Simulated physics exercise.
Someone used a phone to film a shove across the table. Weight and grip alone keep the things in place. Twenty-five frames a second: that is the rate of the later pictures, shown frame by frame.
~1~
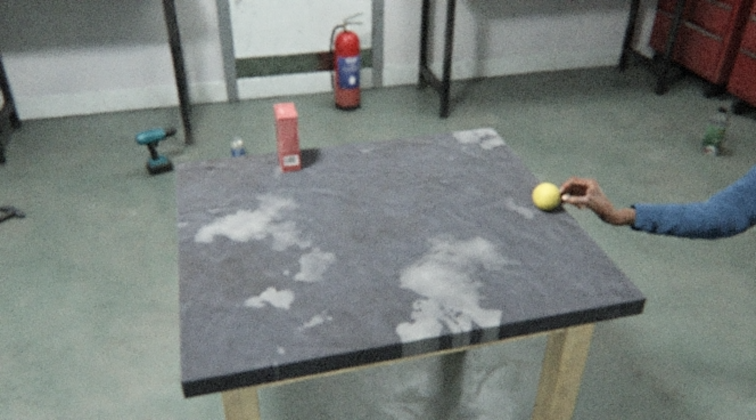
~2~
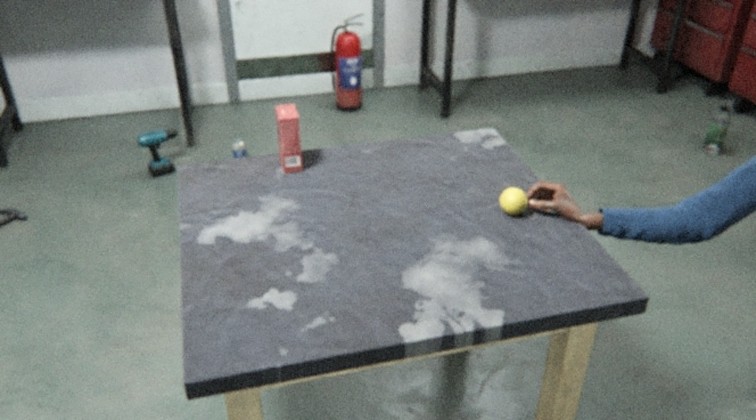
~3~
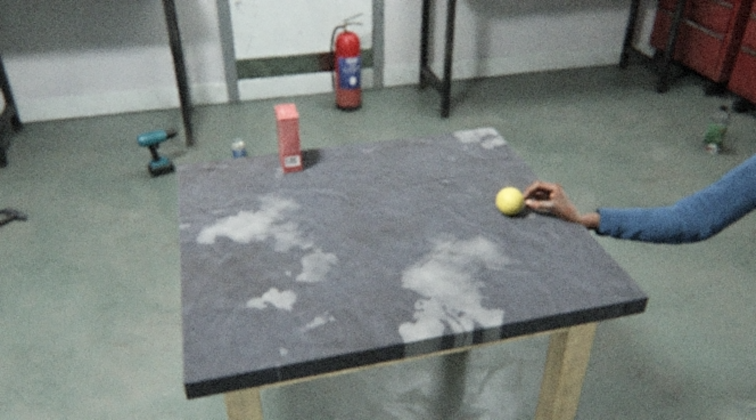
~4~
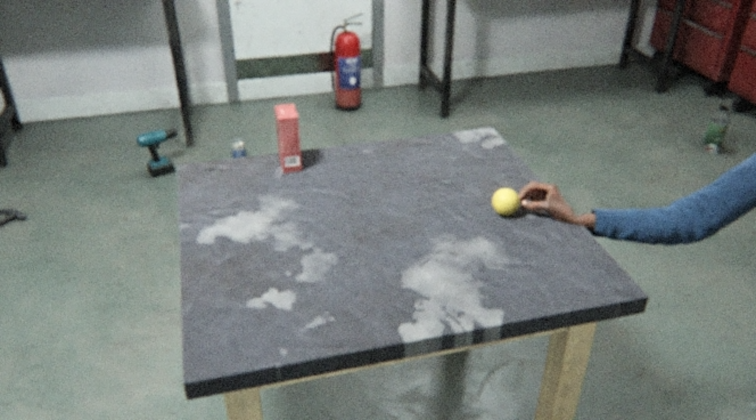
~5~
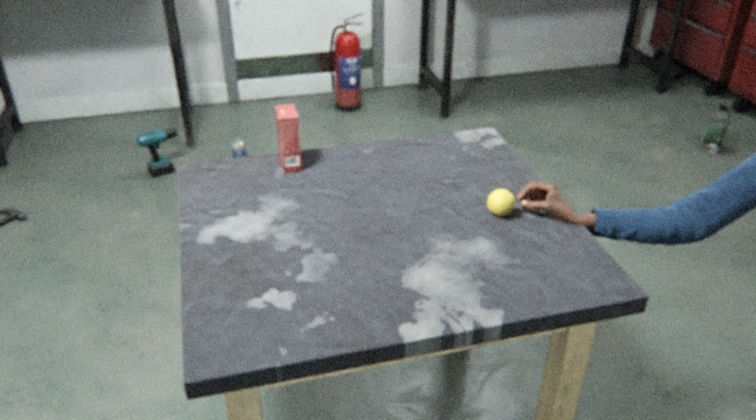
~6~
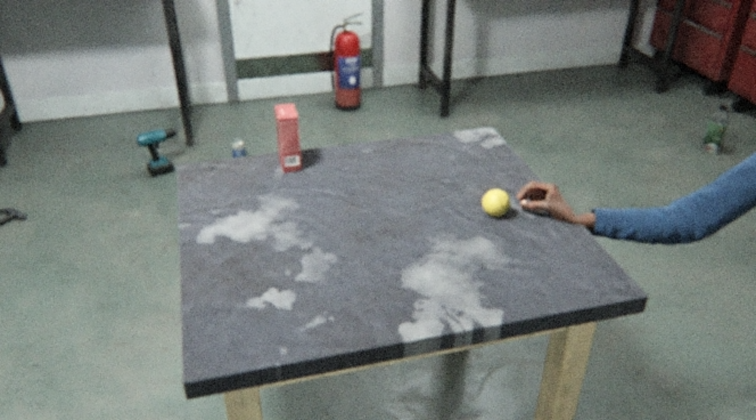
A hand in a blue sleeve slid a yellow lemon leftward across the dark tabletop from the right side, then the lemon moved slightly farther left, away from the fingertips, while the pink box stayed still.
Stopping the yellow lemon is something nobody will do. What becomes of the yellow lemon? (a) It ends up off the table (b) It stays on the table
It stays on the table.
Then, 0.20 s later than the last frame, yellow lemon moved about its own width near (476, 206).
Then, 0.40 s later than the last frame, yellow lemon moved well along near (459, 209).
Then, 0.70 s later than the last frame, yellow lemon moved well along near (442, 211).
When it is over, moved from the start, yellow lemon. End places, in pixels of the last picture, yellow lemon near (434, 212).
